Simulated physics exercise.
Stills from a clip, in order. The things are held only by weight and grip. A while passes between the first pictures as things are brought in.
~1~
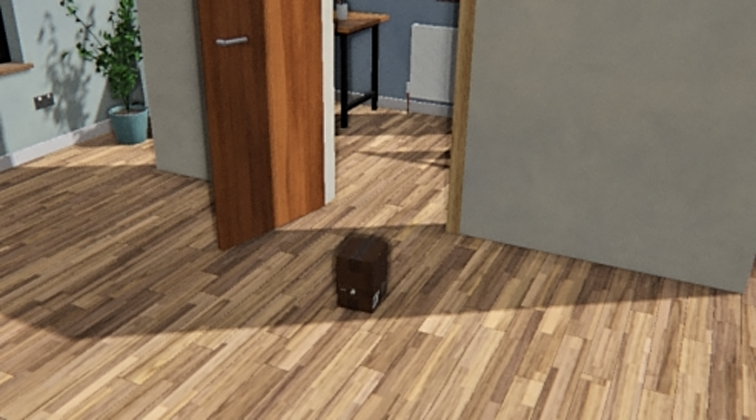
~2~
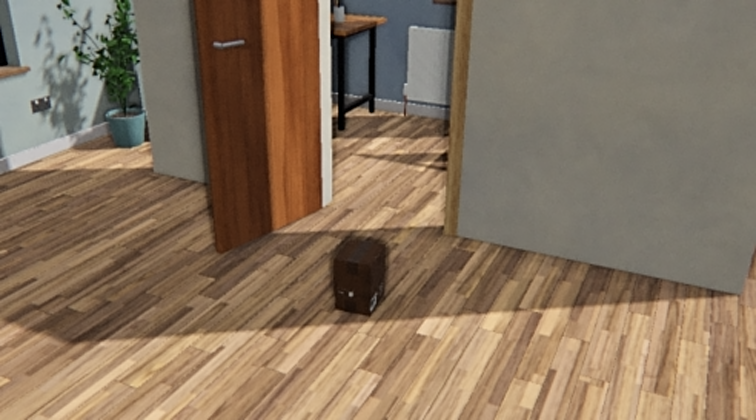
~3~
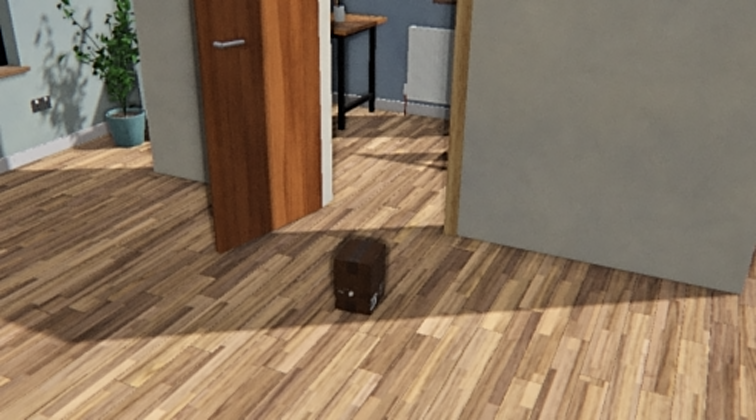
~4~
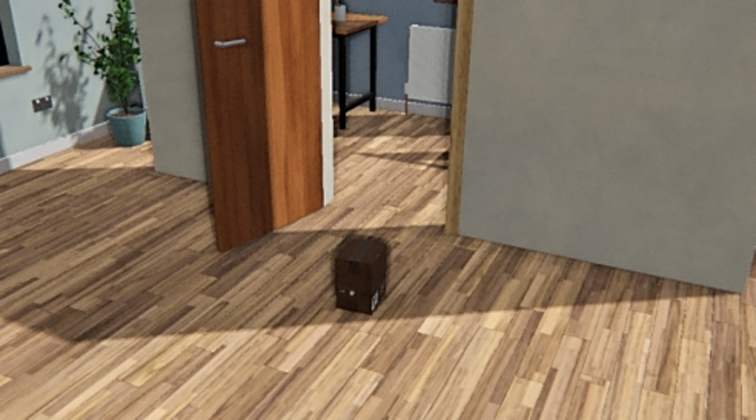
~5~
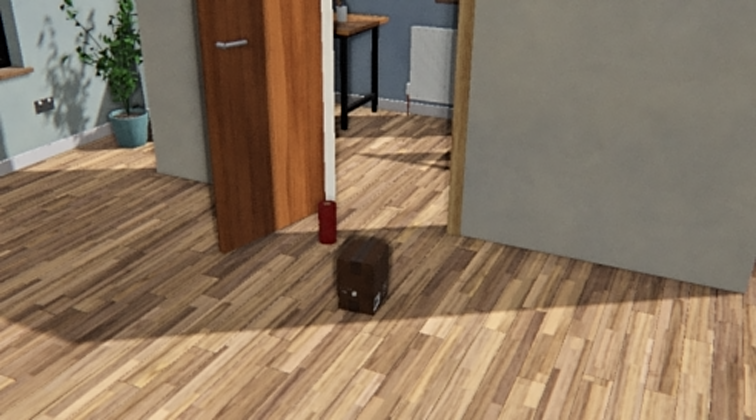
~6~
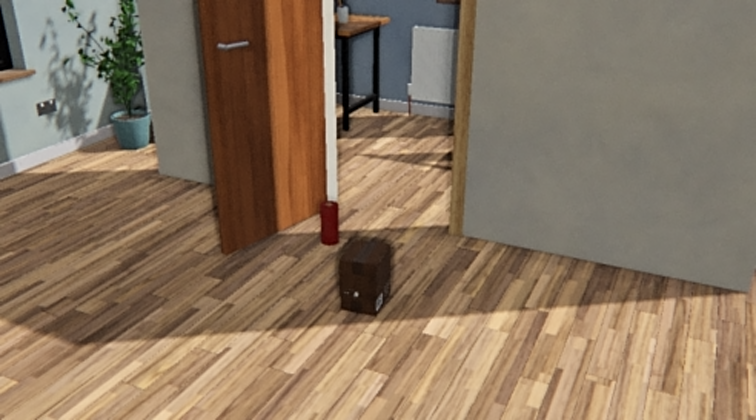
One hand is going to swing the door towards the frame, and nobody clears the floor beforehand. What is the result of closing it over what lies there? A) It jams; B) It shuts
Option B: It shuts.
Then, 0.80 s past the last view, door at 61°; red roll displaced a little near (338, 223).
Then, 1.10 s past the last view, door at 35°; red roll displaced well along near (375, 220).
Then, 1.50 s past the last view, door at 0°; red roll displaced well along near (420, 206).
Finally, door at 0°; moved from the start, red roll; brown box still in place. Final places as the last picture's camera would see them, red roll near (430, 198).
